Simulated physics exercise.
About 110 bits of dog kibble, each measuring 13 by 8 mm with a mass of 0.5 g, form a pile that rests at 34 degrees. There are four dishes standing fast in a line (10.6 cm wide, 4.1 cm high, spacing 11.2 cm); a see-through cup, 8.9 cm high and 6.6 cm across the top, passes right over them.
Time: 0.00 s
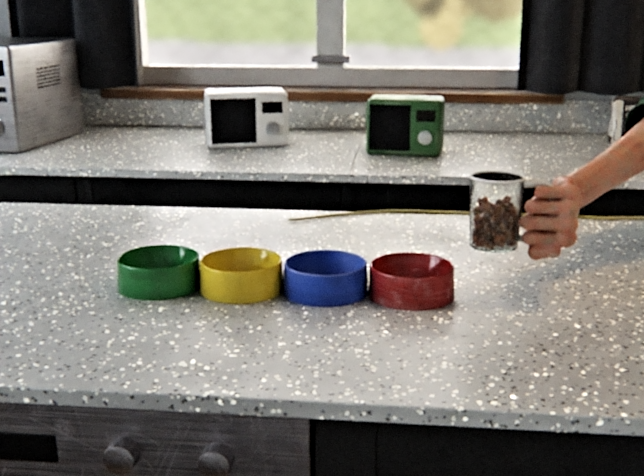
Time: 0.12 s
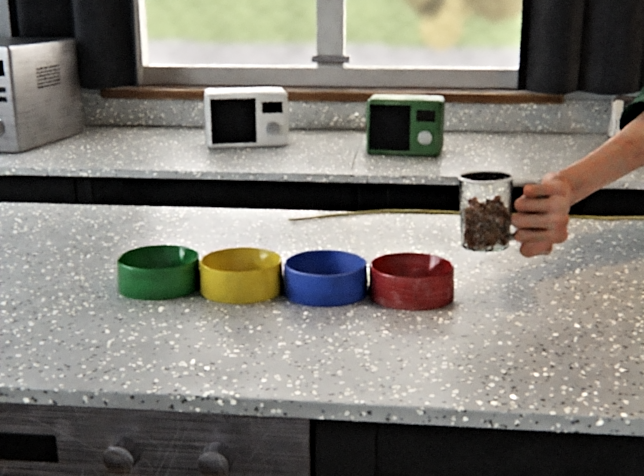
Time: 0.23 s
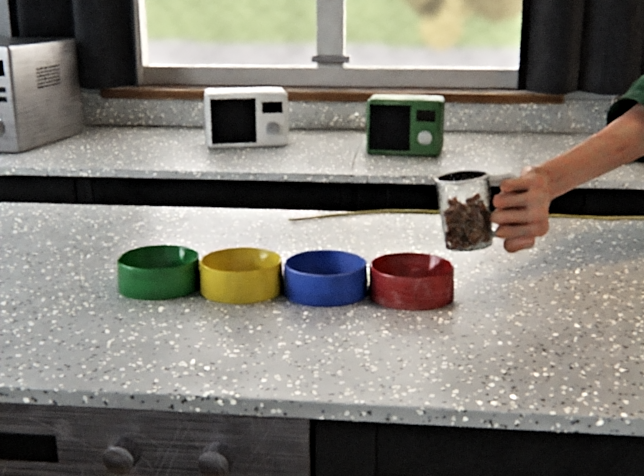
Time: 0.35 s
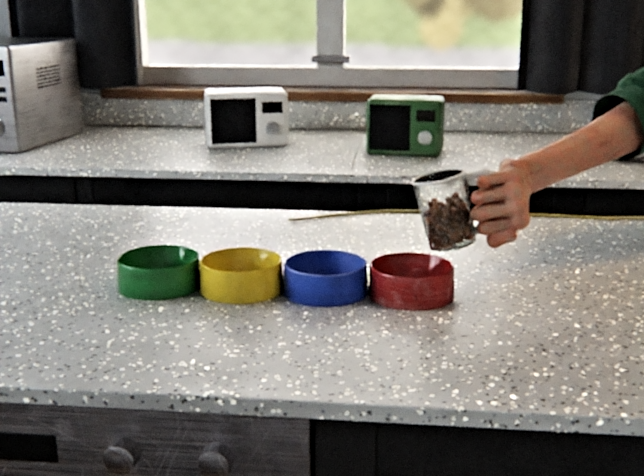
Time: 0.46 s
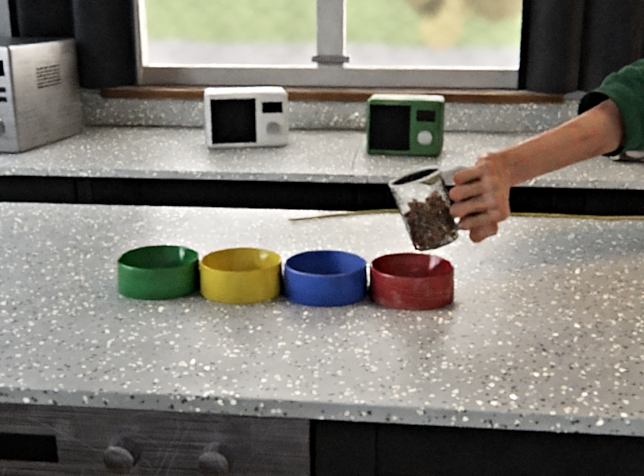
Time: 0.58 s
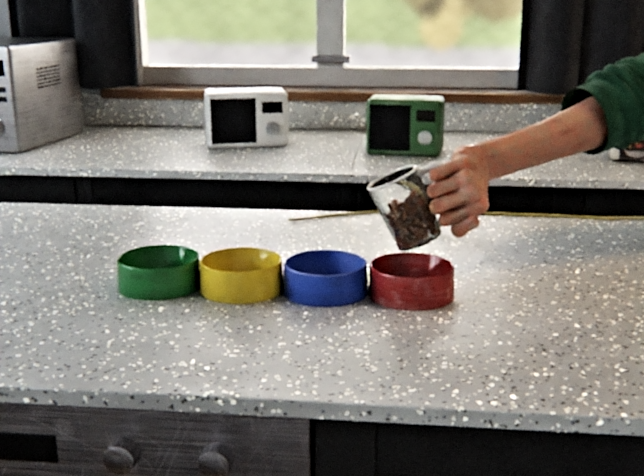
A hand gripping a see-through cup of brown kibble enters the action at the right of a speckled grey kitchen counter, seen from the front and slightly above by a still camera. Green, yellow, blue and red dishes stand in a row from left to right, with white and green appliances behind them beneath a window. The hand carries the cup leftward, tilting it steadily to the left, until it is above the red dish, the kibble still inside.
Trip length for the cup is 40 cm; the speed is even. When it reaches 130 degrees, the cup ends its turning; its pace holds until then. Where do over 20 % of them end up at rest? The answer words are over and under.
Red: Under. Blue: Under. Green: Over. Yellow: Under. Counter: Under.
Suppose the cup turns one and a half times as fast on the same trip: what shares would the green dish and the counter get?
Shares - green: 90, counter: 0.
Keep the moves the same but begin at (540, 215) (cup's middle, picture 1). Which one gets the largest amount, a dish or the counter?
I'd say green collects the most.
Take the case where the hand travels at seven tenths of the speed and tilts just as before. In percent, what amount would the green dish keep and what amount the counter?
Result - green dish: 100; counter: 0.
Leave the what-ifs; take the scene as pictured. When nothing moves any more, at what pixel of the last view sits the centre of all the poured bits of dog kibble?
Roughly (152, 274).
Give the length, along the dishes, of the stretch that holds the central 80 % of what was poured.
That stretch comes to around 5 cm.
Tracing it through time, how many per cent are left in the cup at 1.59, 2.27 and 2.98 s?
At the three moments: 100, 90 and 0 percent.
After 1.59 s, tilt 73 degrees; cup holds 100 %.
Then, at 2.27 s, tilt 106 degrees; cup holds 90 %, green 10 %.
Then, at 2.98 s, tilt 130 degrees; cup holds 0 %, green 100 %.
At rest (3.5 s), red 0 %, blue 0 %, green 100 %, yellow 0 %, counter 0 %.
